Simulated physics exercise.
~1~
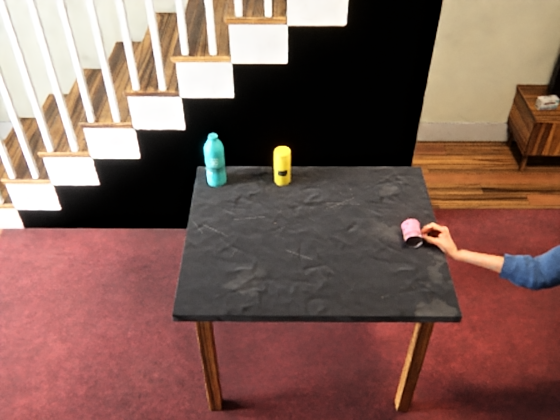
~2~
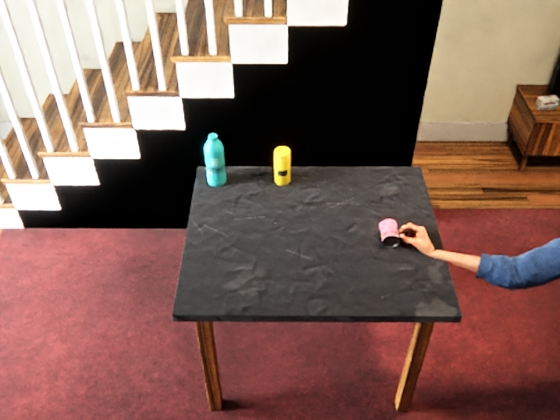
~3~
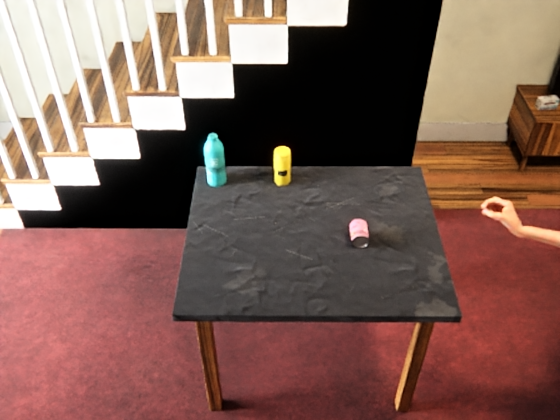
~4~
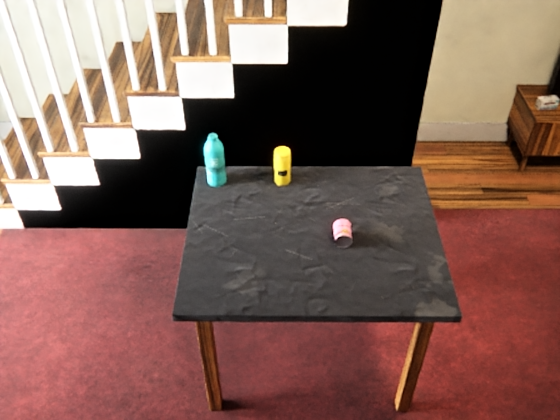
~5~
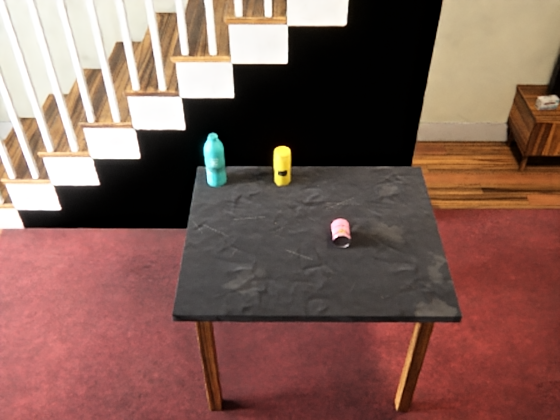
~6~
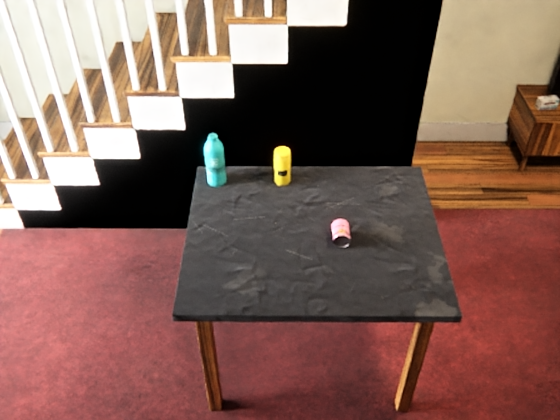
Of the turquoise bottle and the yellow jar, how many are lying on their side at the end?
None of them are. The turquoise bottle and the yellow jar both still stand upright at the back of the table.
A hand pushes a pink tin left across the table and withdraws, leaving it lying there.
